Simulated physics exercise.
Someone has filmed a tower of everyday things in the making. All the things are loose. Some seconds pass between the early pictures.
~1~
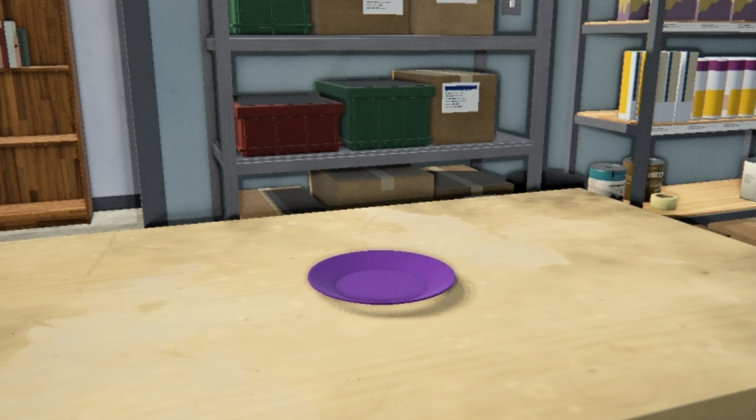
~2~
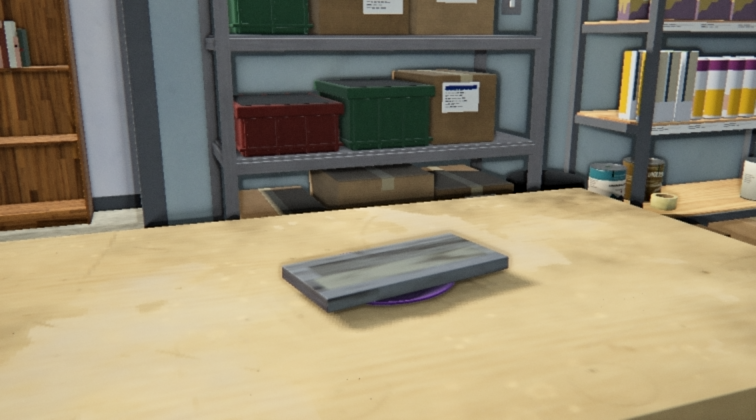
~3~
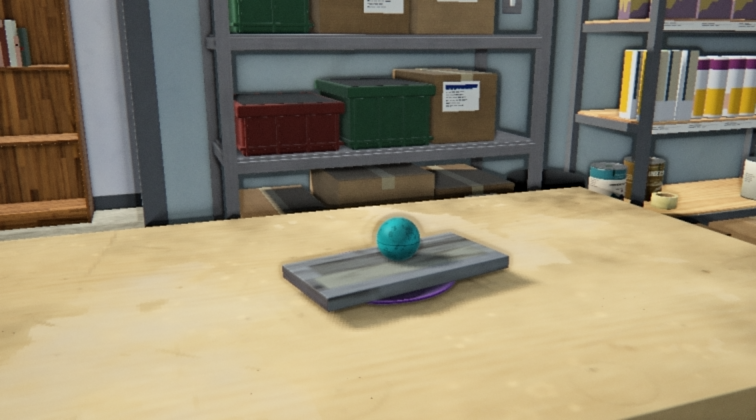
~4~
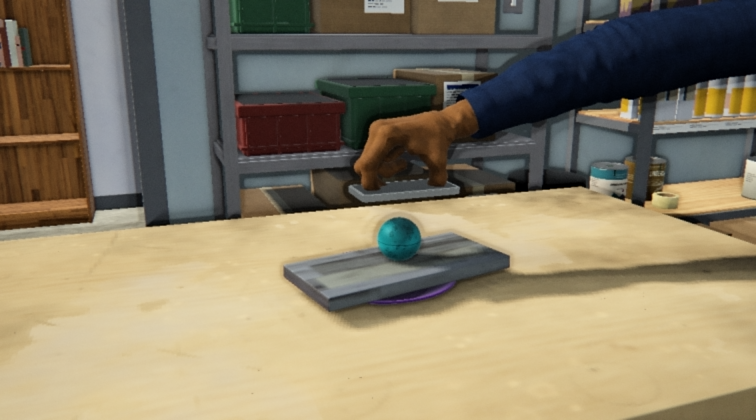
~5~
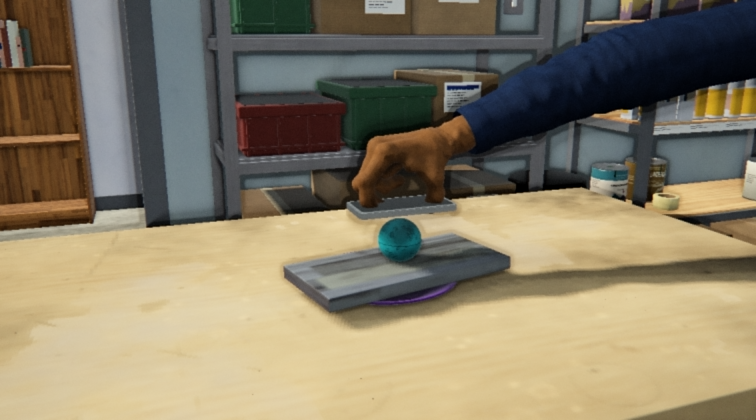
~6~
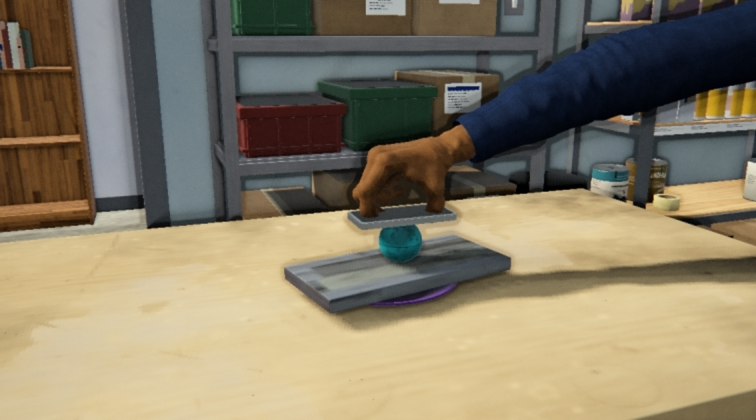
A grey board appears across a purple plate on a pale tabletop, followed by a turquoise ball on top of the board. A hand in a dark blue sleeve, reaching in from the right, then lowers a small, flat object onto the ball and keeps hold of it.
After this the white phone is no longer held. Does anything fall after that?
Outcome: The pile comes apart.
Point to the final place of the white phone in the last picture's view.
At about (486, 247).
Then, 0.80 s past the last view, white phone rocked 30° from its first pose near (447, 230); turquoise ball displaced a little.
Then, 1.20 s past the last view, white phone now fallen; turquoise ball displaced a little.
Finally, fallen, white phone; the other 3 still in place. Final places as the last picture's camera would see them, white phone near (486, 247). The pile gives way.
